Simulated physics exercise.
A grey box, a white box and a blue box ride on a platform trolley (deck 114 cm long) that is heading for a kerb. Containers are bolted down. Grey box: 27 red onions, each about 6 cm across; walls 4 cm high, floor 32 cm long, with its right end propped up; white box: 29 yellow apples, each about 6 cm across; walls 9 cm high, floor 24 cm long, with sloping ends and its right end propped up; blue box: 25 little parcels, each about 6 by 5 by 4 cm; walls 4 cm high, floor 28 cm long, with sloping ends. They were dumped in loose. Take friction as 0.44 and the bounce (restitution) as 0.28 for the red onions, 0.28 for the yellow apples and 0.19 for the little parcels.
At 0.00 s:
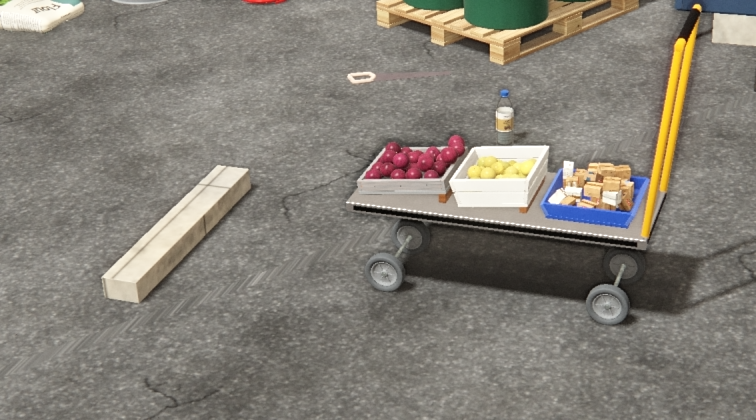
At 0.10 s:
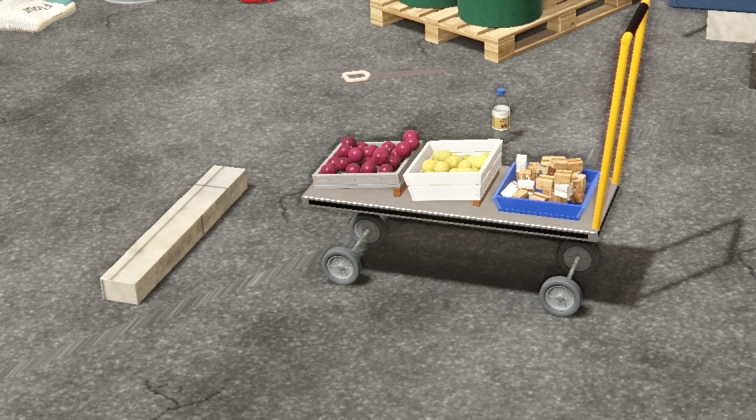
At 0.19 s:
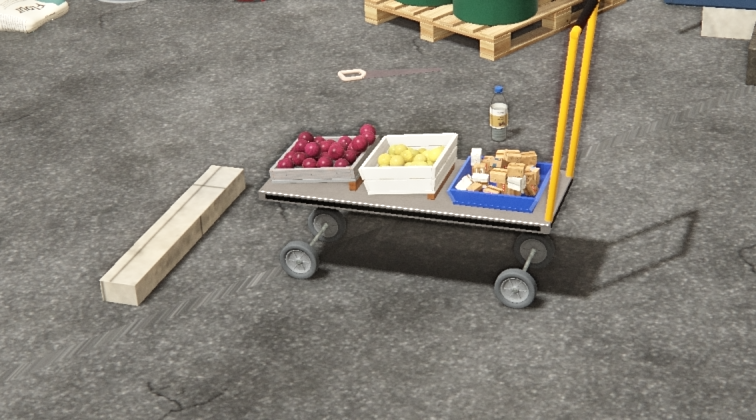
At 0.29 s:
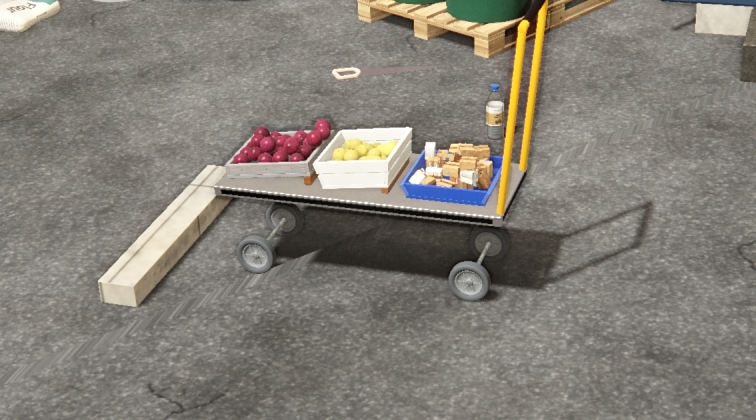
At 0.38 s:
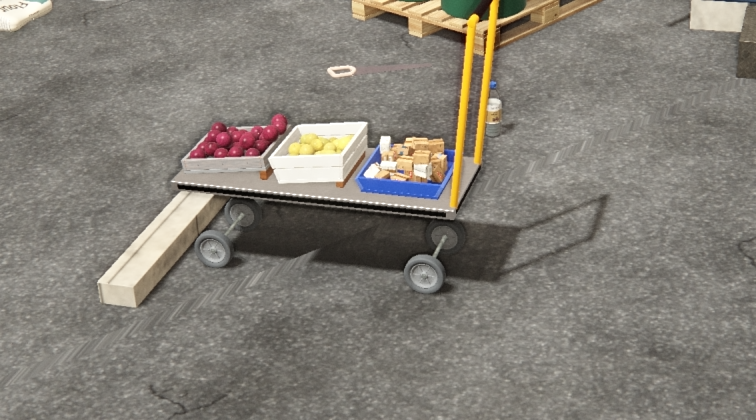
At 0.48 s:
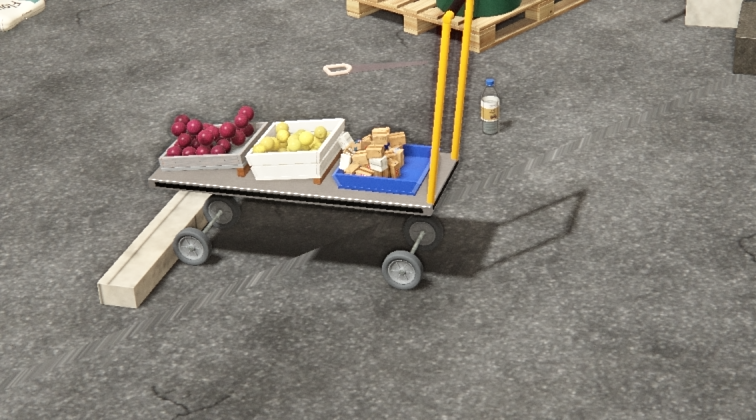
We see a platform trolley carrying red onions, yellow apples and small parcels in three boxes roll left across grey ground to a pale beam, where the parcels slide leftward and heap up beside the white box, baring the blue box's right side.
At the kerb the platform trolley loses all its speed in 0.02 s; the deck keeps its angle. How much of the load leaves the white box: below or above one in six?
Fewer than one in six of the yellow apples leave the white box.
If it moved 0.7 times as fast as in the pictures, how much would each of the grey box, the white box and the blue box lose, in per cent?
Then grey box 20, white box 0, blue box 20 per cent.
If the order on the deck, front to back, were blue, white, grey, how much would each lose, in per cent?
Then grey box 20, white box 0, blue box 30 per cent.
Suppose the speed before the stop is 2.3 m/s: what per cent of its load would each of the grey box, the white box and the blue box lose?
Then grey box 40, white box 10, blue box 30 per cent.
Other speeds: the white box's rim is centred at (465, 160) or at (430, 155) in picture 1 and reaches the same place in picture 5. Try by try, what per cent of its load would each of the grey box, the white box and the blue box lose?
Grey box 20 then 10, white box 0 then 0, blue box 20 then 10 per cent.
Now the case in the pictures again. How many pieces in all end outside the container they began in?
Some 18 pieces.
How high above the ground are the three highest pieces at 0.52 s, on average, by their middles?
Some 56 cm up.
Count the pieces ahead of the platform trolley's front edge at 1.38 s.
About 8.
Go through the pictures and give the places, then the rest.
In the first frame (each is followed by its nearest rim corner in this view; the camera moves round a little), white box, (526, 180); blue box, (632, 214); 82 cm short of the stop; none out.
The second frame shows white box, (478, 173); blue box, (583, 206); 64 cm short of the stop.
The third frame shows white box, (432, 167); blue box, (535, 199); 46 cm short of the stop.
The fourth frame shows white box, (385, 161); blue box, (487, 192); 28 cm short of the stop.
The fifth frame shows white box, (340, 155); blue box, (441, 186); 9 cm short of the stop.
The sixth frame shows white box, (317, 152); blue box, (418, 182); stopped; 1 out, the lowest parcel at (345, 141).
After 0.52 s, grey box 25 in, 2 out, white box 29 in, 0 out and blue box 24 in, 1 out.
After 0.64 s, grey box 23 in, 4 out, white box 29 in, 0 out and blue box 19 in, 6 out.
After 0.87 s, grey box 19 in, 8 out, white box 27 in, 2 out and blue box 18 in, 7 out.
When it is over (at 1.38 s), grey box 18 in, 9 out, white box 27 in, 2 out and blue box 18 in, 7 out. Asked share, 2 of 29, 7 per cent.
